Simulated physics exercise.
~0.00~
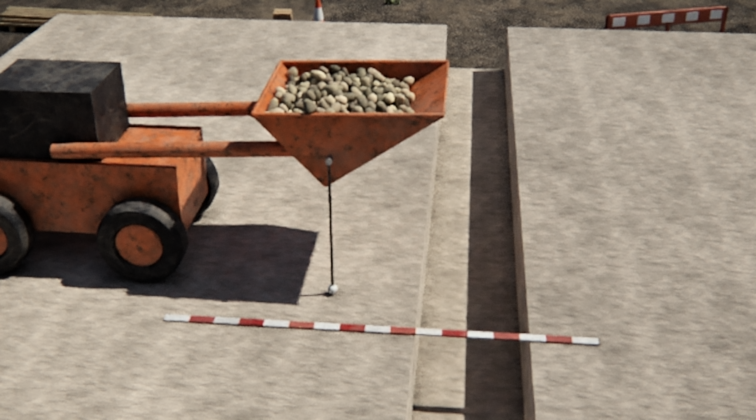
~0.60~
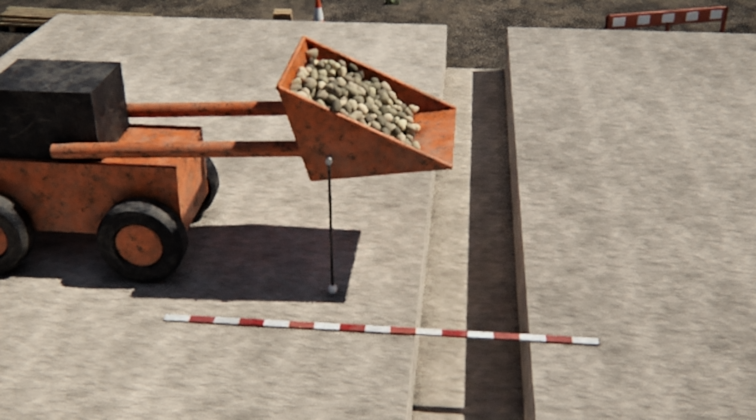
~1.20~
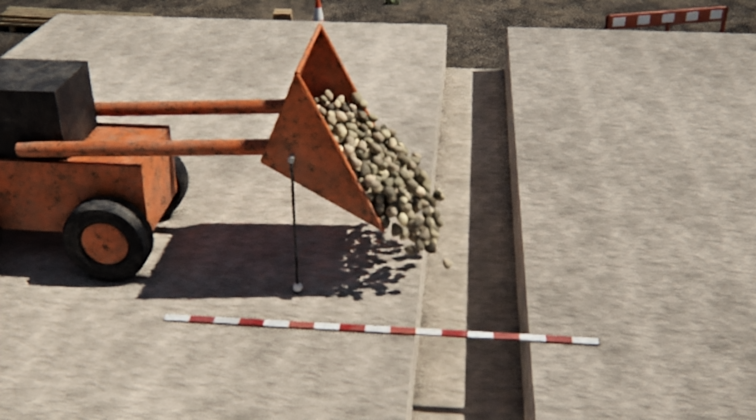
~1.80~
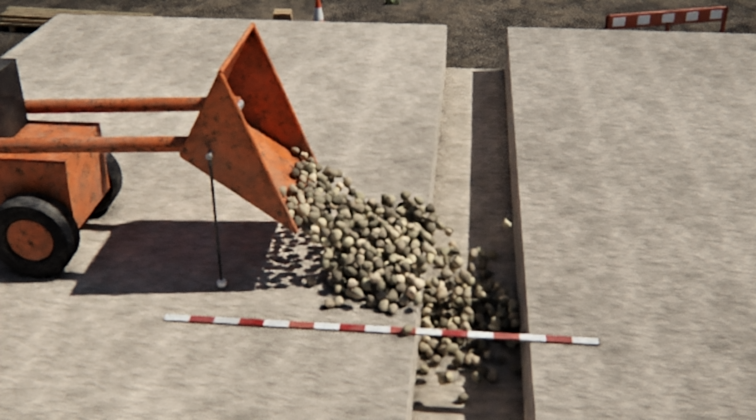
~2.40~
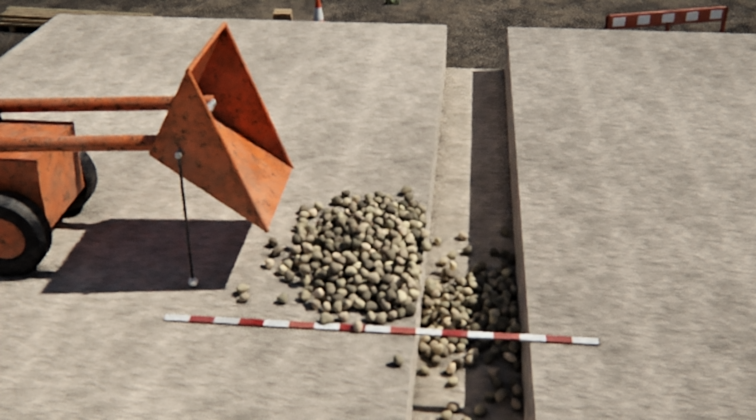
An orange loader tips its stones while backing left, leaving most beside the trench, some inside.
